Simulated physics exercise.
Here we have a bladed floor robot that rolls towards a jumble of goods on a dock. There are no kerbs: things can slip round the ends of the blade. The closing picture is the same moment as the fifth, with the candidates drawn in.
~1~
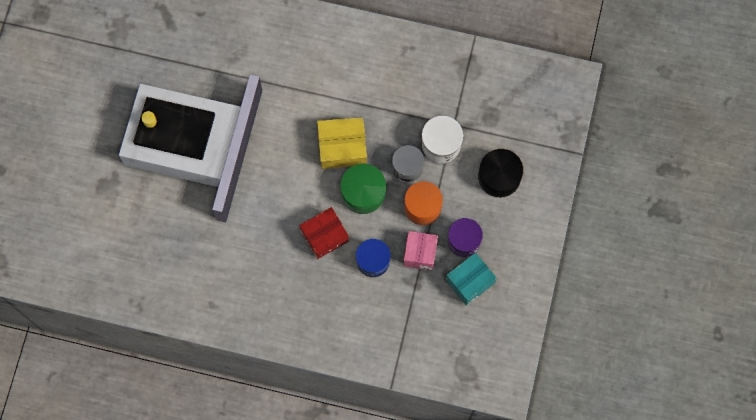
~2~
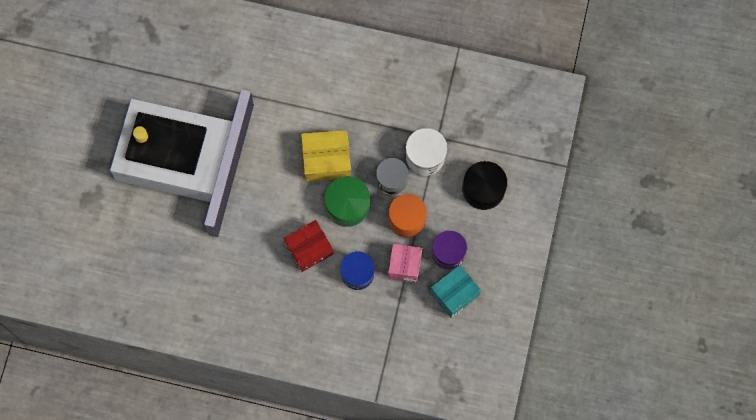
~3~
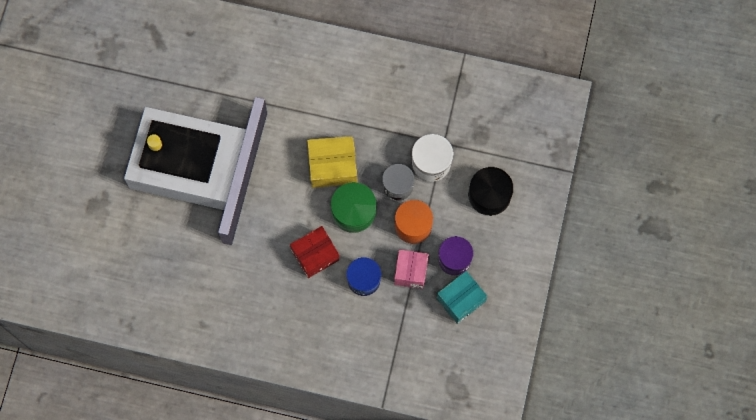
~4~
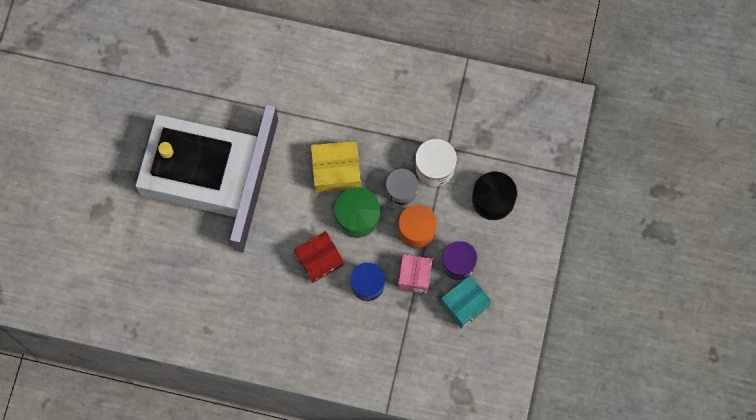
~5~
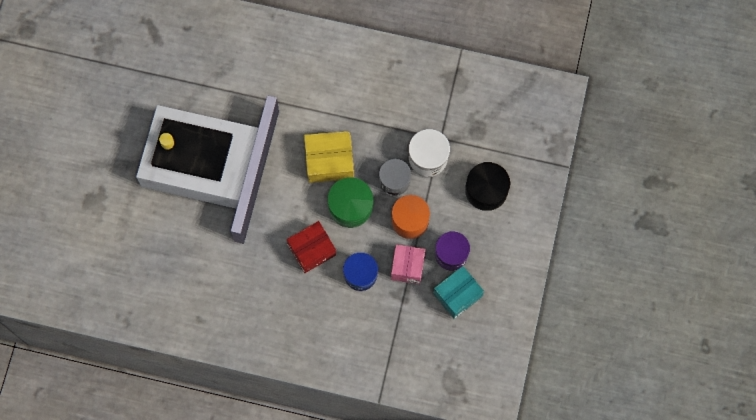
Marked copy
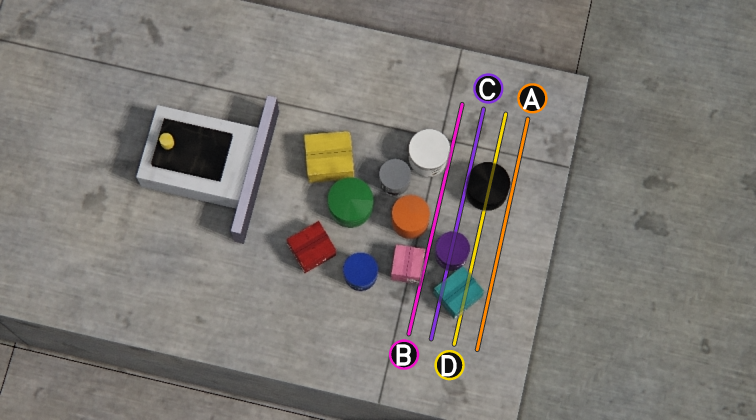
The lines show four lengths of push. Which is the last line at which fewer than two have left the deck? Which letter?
No second one falls up to D.
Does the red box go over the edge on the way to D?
By then, no.
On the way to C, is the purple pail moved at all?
By then, yes.
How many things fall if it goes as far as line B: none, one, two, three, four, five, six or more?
In all, none.
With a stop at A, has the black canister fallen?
By then, yes.
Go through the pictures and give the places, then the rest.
In the first picture, purple pail (464, 238); red box (325, 233); grey pail (408, 164).
In the second picture, robot (171, 144); green canister (347, 202).
In the third picture, robot (186, 152); turquoise box (462, 297).
In the fourth picture, robot (197, 160); yellow parcel (336, 167).
In the fifth picture, robot (198, 151); black canister (487, 187); orange canister (410, 217); purple pail (452, 252).
On the marked copy, A at (503, 232); B at (436, 217); C at (458, 222); D at (481, 227).
Taking D. A third of the way, robot (278, 169); blue pail (371, 277); red box (349, 250).
Two thirds of the way, robot (358, 187); black canister (519, 184); turquoise box (479, 311).
When it is over, robot (421, 201); purple pail (539, 282); black canister (559, 177); none fallen.
As for the rest, A drops four; B is within the limit but short; C is within the limit but short.
